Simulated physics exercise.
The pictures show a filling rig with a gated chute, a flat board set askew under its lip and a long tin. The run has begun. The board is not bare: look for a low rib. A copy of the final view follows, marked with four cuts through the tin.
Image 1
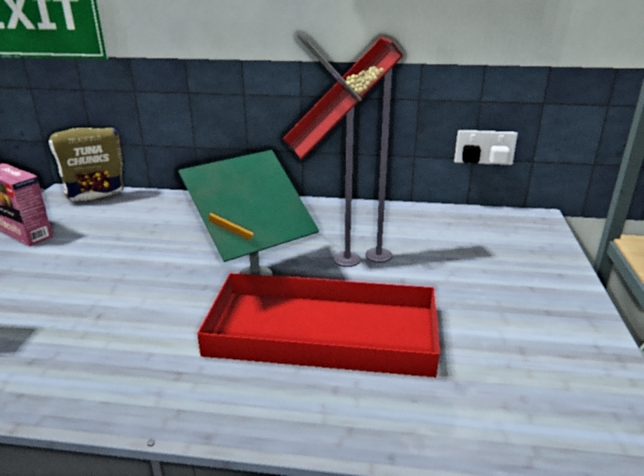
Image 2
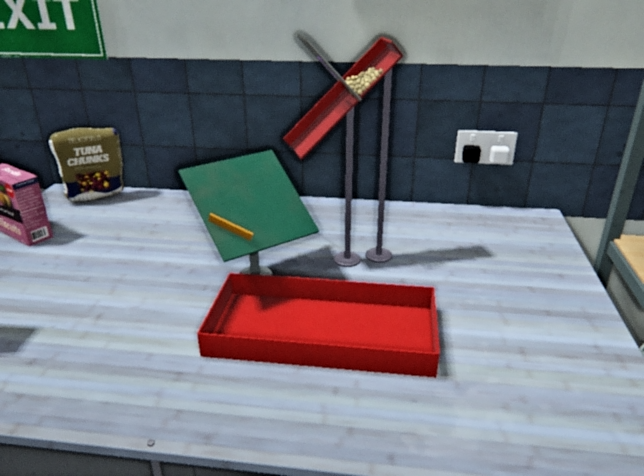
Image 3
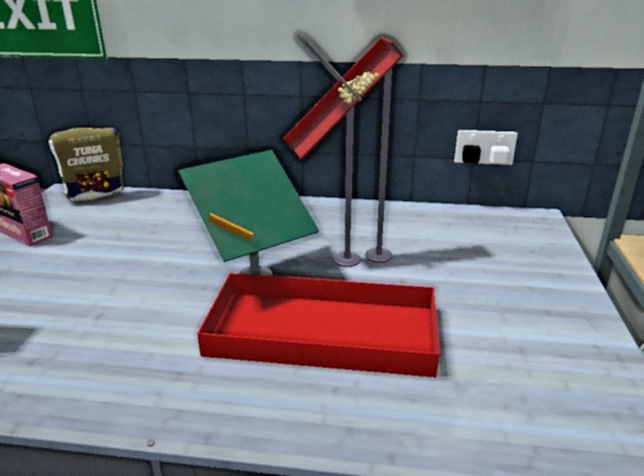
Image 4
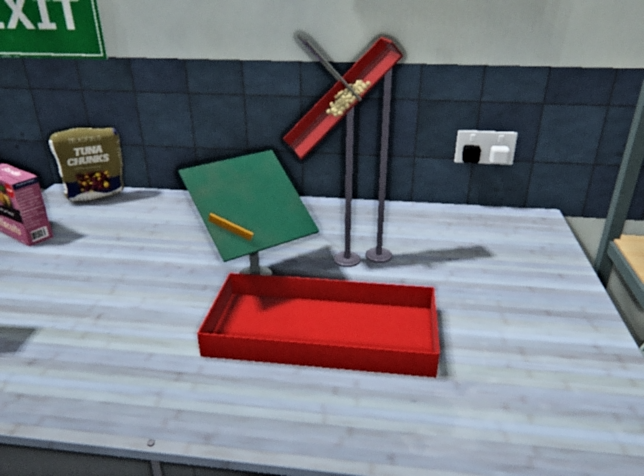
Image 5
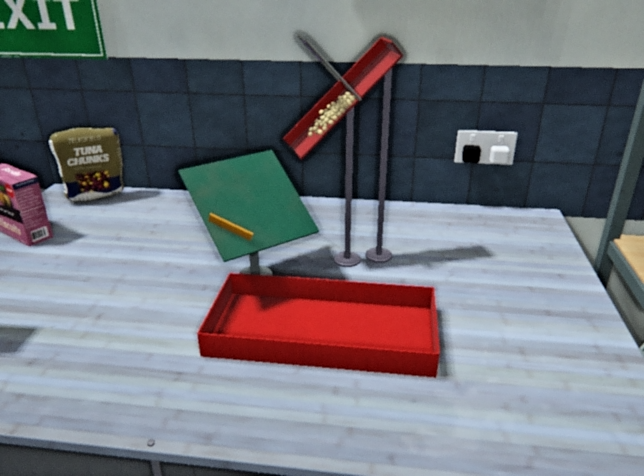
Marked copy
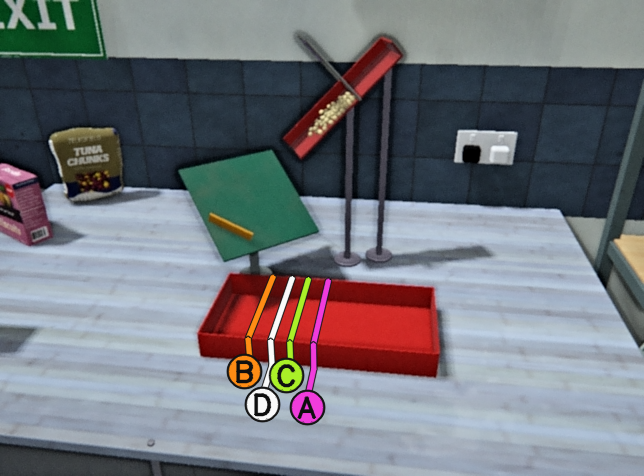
On a pale worktop, a clump of small, pale beans slid down a sloping red chute, spreading out towards its lower left end, while the green board with its yellow strip and the red tin stayed still.
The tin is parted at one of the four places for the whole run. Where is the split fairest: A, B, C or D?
D.
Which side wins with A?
The left side.
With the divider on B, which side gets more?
The right side.
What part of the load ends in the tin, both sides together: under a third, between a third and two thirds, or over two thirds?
Over two thirds.
On the marked copy, line A crosses the front rim at (313, 343); line B crosses the front rim at (248, 338); line C crosses the front rim at (290, 341); line D crosses the front rim at (270, 339).
If A is chosen, of what is caught, nearly all on the left of the divider, a small part on the right.
If B is chosen, of what is caught, a stray few on the left of the divider, nearly all on the right.
If C is chosen, of what is caught, most on the left of the divider, about a quarter on the right.
If D is chosen, of what is caught, about a third on the left of the divider, about two thirds on the right.
